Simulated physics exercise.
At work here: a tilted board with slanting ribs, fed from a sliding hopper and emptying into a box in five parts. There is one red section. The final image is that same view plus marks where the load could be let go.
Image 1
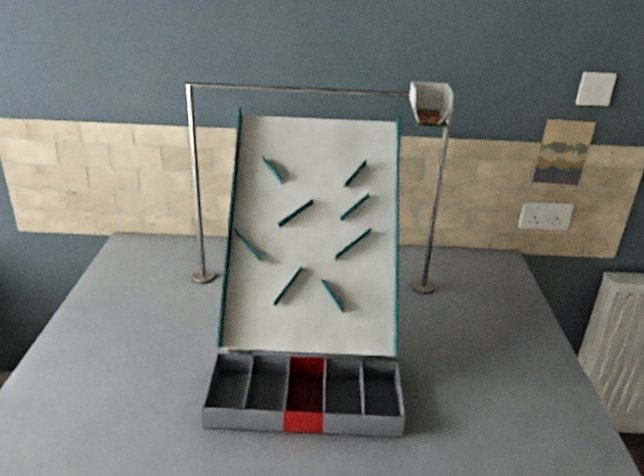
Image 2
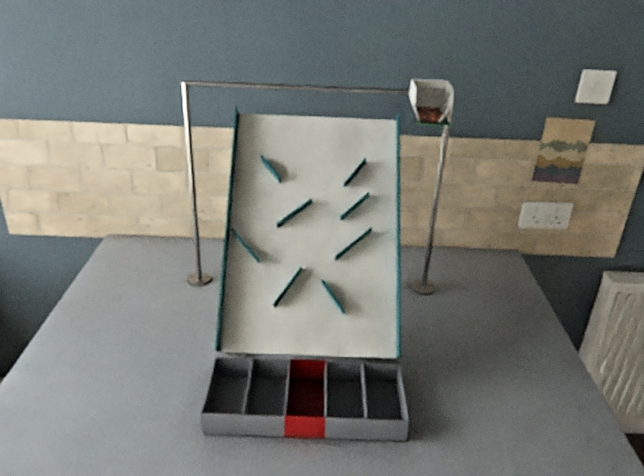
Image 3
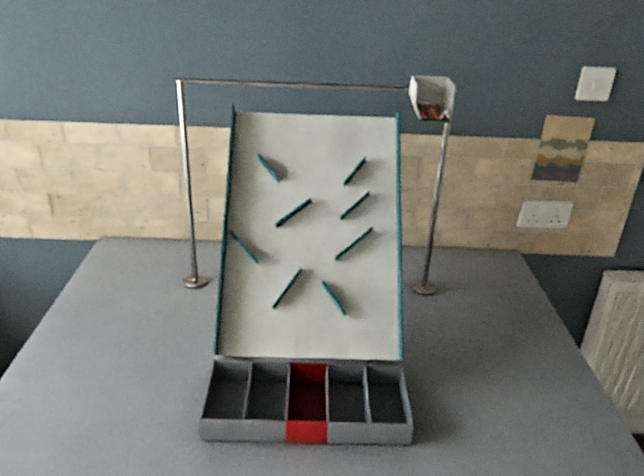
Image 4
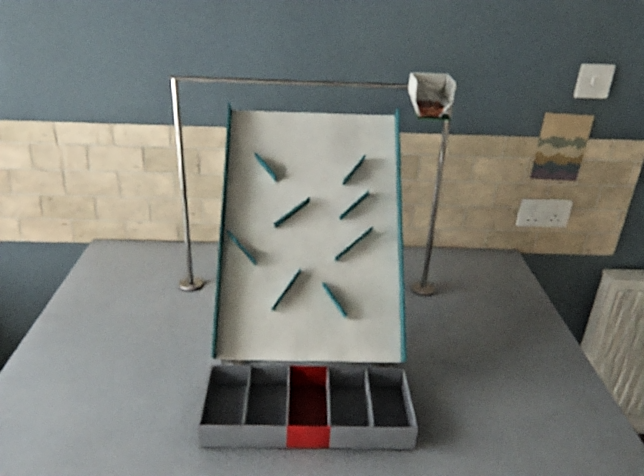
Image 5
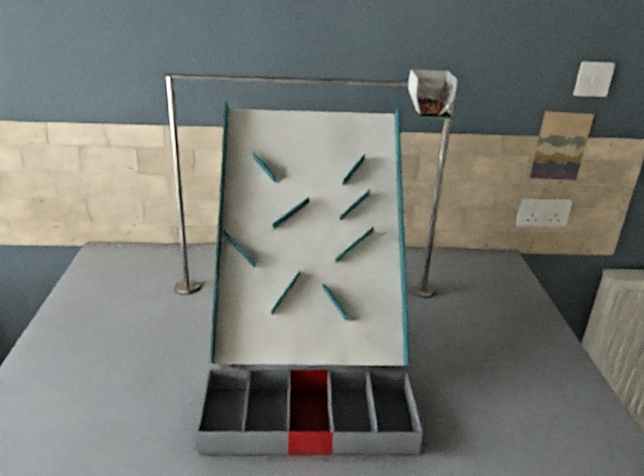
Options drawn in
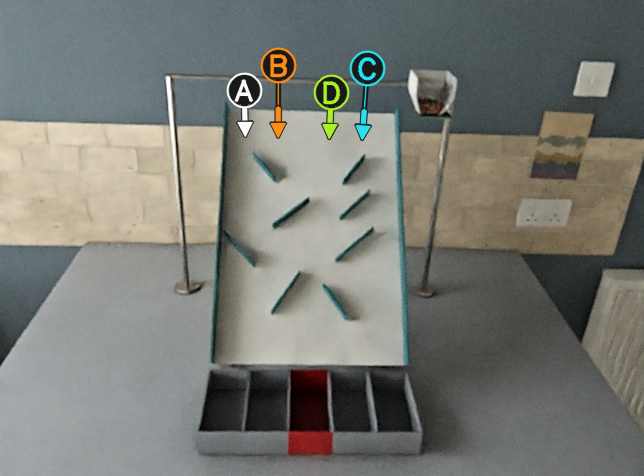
We see a tilted white board with slanting green ribs above a grey five-part box with a red middle section, while a hopper holding brownish contents stays at upper right; only the view shifts, edging slightly closer.
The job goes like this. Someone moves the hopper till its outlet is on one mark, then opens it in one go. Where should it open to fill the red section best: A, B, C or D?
The best mark is D.
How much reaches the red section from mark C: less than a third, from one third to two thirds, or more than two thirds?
Less than a third.
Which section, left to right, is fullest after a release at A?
The first from the left.
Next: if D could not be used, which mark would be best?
C it is.
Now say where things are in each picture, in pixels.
The first frame shows hopper at (428, 116), clay pellets, door shut.
The second frame shows ribs (261, 155) to (280, 179), (345, 183) to (366, 158), (277, 224) to (312, 199).
The third frame shows ribs (341, 216) to (370, 191), (230, 229) to (257, 261), (336, 257) to (372, 227).
The fourth frame shows ribs (272, 309) to (301, 268), (323, 282) to (346, 316).
The fifth frame shows red section at (310, 441), number 3 of 5 from the left.
On the marked copy, mark A meets the board at (245, 131); mark B meets the board at (278, 132); mark C meets the board at (362, 134); mark D meets the board at (329, 133).
For mark A, none in the red section, nearly all in other sections, a stray few held on the board.
For mark B, a stray few in the red section, nearly all in other sections, a small part outside the box.
For mark C, about a quarter in the red section, about a third in other sections, about a third outside the box.
For mark D, about a third in the red section, about half in other sections, about a quarter outside the box.
